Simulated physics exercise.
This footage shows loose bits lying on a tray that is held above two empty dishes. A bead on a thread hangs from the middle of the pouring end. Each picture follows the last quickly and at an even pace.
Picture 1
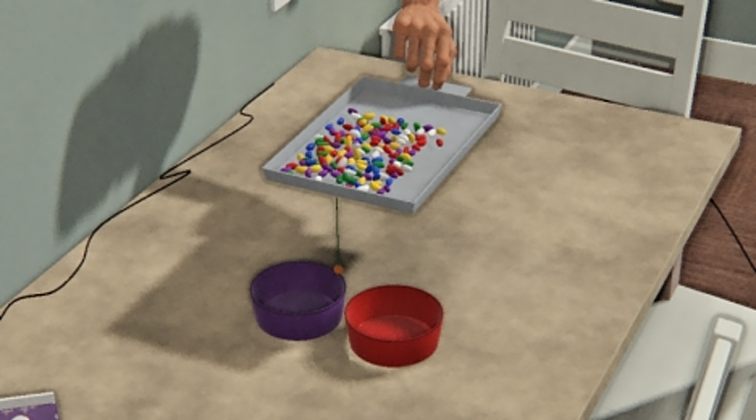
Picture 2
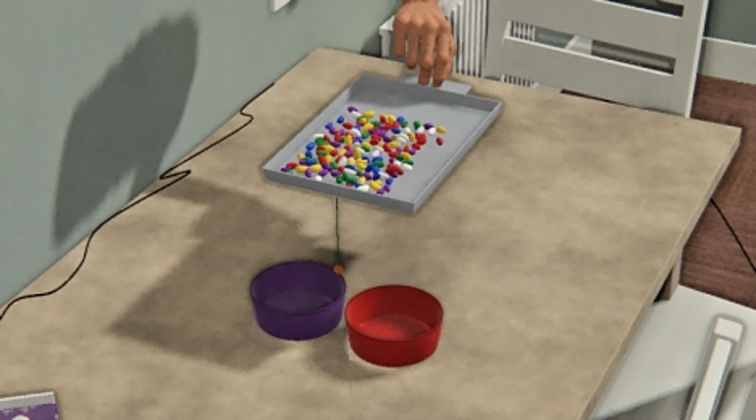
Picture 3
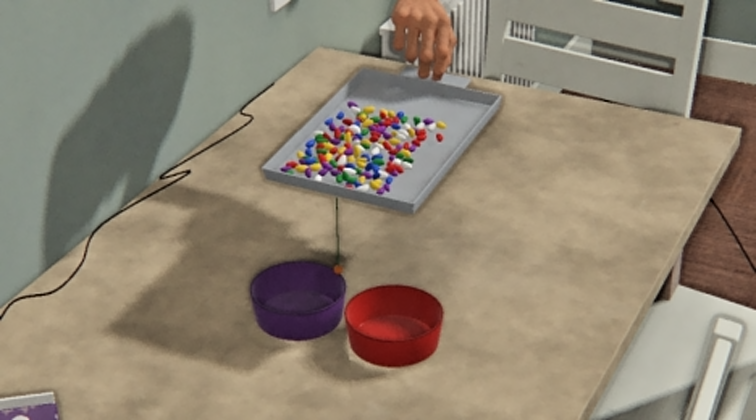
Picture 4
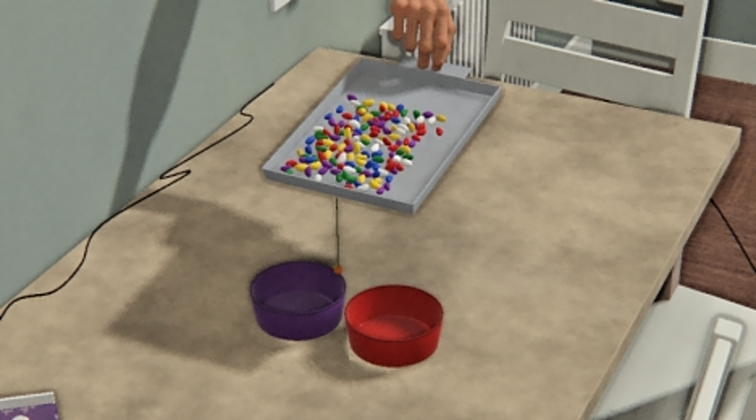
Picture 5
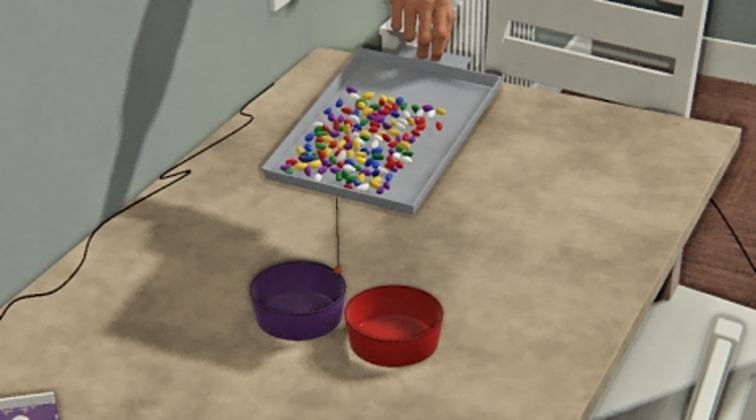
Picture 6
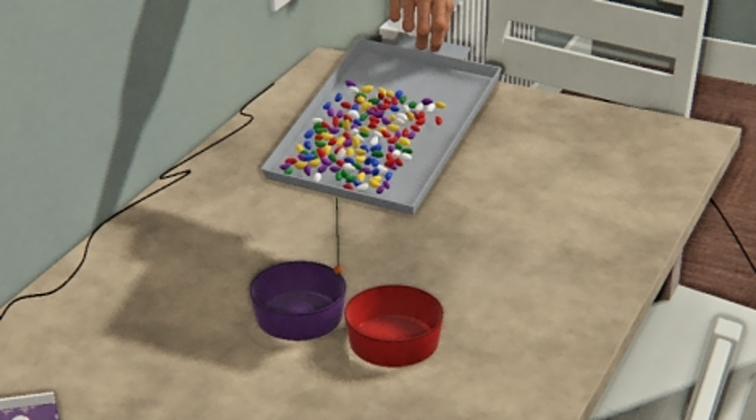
A hand at the far edge of a beige tabletop slowly raises the back of a grey tray, seen from above at an angle by a still camera. Multicoloured jelly beans lie on the tray, an orange bead hangs on a thread from its near edge, and an empty purple dish sits left of an empty red one. The tray's slope steepens slightly while the candies stay spread across it and the dishes remain still.
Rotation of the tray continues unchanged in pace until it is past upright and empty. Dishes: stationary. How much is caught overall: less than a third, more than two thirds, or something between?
Under a third lost.
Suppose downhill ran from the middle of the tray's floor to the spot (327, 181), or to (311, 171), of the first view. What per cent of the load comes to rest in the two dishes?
Roughly 70 percent first and 60 percent second.
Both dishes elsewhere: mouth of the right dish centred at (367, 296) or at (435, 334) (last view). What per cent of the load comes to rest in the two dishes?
It comes to near 60 per cent the first time and near 70 per cent the second time.
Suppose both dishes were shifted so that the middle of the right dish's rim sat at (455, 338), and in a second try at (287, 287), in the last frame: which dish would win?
Result 1: The left-hand one; result 2: The right-hand one.
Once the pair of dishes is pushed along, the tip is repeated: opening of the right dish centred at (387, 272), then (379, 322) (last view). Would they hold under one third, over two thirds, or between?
At the first spot I'd expect below one third, and at the second spot over two thirds.
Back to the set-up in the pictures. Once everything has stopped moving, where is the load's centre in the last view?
(316, 325).
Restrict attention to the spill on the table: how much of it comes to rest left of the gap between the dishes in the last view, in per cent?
Left share: Some 80 per cent.
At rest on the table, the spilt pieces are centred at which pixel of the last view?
I'd put the middle at roughly (298, 374).
Just after the last frame, tray tipped steeply; every one on the tray.
A moment on, tray tipped right over; almost all on the tray; just a few in the right dish; just a few in the left dish; just a few in the air.
Further on, tray tipped past a quarter turn; roughly a third in the right dish; roughly half in the left dish; about a tenth outside both.
When it is over, tray tipped past a quarter turn; roughly a third in the right dish; roughly half in the left dish; about a tenth outside both.
